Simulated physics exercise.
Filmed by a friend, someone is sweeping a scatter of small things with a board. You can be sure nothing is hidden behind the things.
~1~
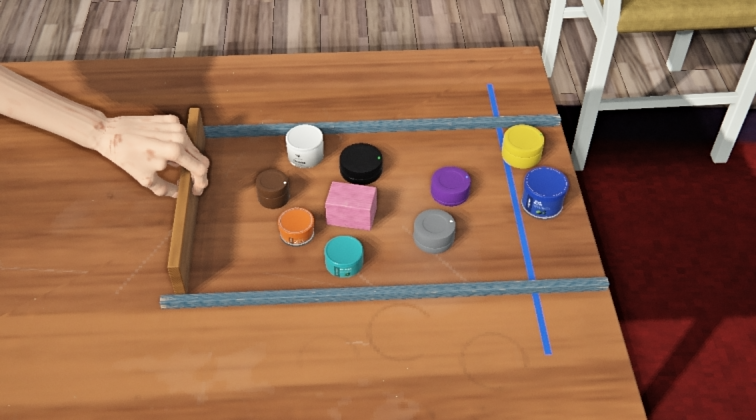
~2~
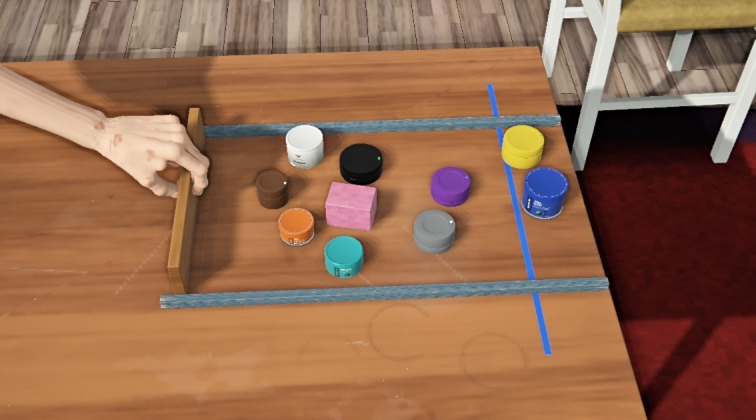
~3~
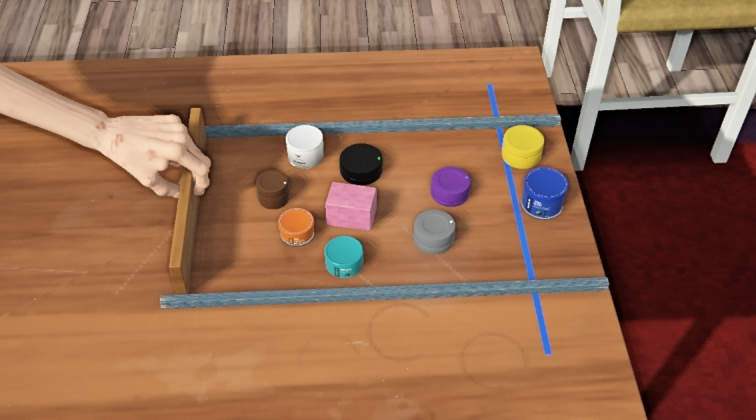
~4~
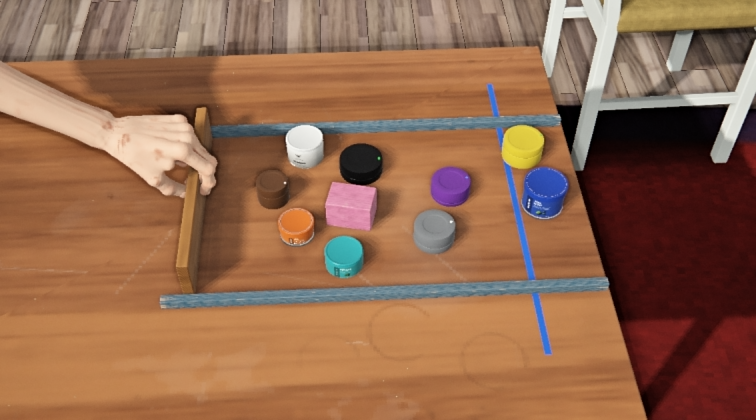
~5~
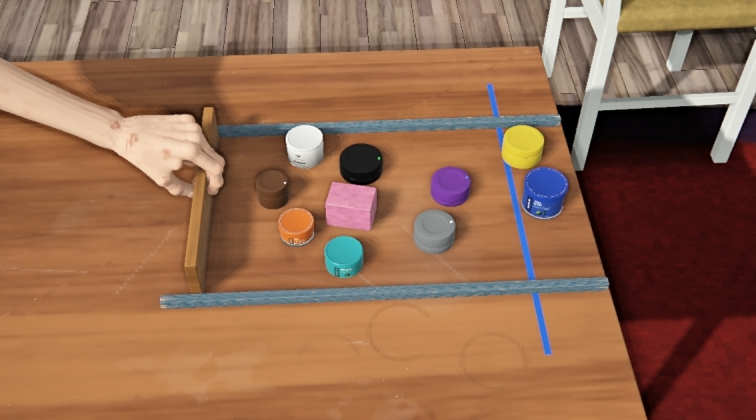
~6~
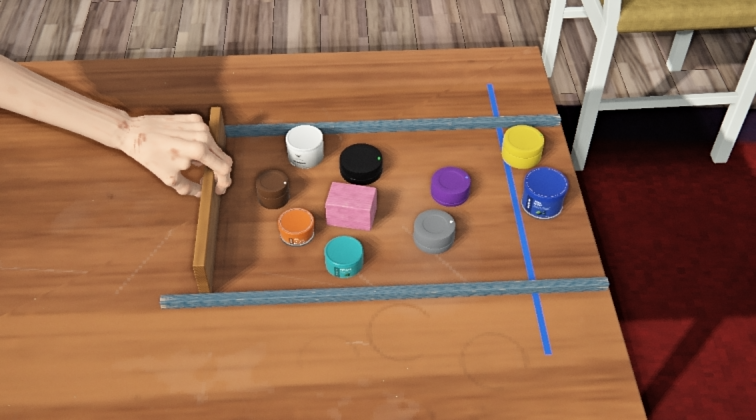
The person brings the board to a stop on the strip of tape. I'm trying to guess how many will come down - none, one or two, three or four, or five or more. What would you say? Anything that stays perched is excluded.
I would say one or two.
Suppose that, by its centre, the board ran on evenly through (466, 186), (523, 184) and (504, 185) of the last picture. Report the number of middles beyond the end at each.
It comes out as 0, then 2, then 1.
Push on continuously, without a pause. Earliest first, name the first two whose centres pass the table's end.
The order is the yellow lid, then the blue pot.
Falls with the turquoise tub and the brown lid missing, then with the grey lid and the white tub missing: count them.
Falls come to 0 the first time and 0 the other time.
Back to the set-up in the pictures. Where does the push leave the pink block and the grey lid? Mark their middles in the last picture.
They finish at roughly (545, 199) and (578, 240) respectively.
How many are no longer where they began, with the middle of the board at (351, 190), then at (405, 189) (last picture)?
By then 6, and 8.
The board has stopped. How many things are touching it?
In total, 5.
Soon after, none off yet; blue pot at rest near (544, 194); yellow lid at rest near (523, 147); purple lid at rest near (451, 186).
By the end, the number that fall off is one or two; fallen, yellow lid and blue pot.
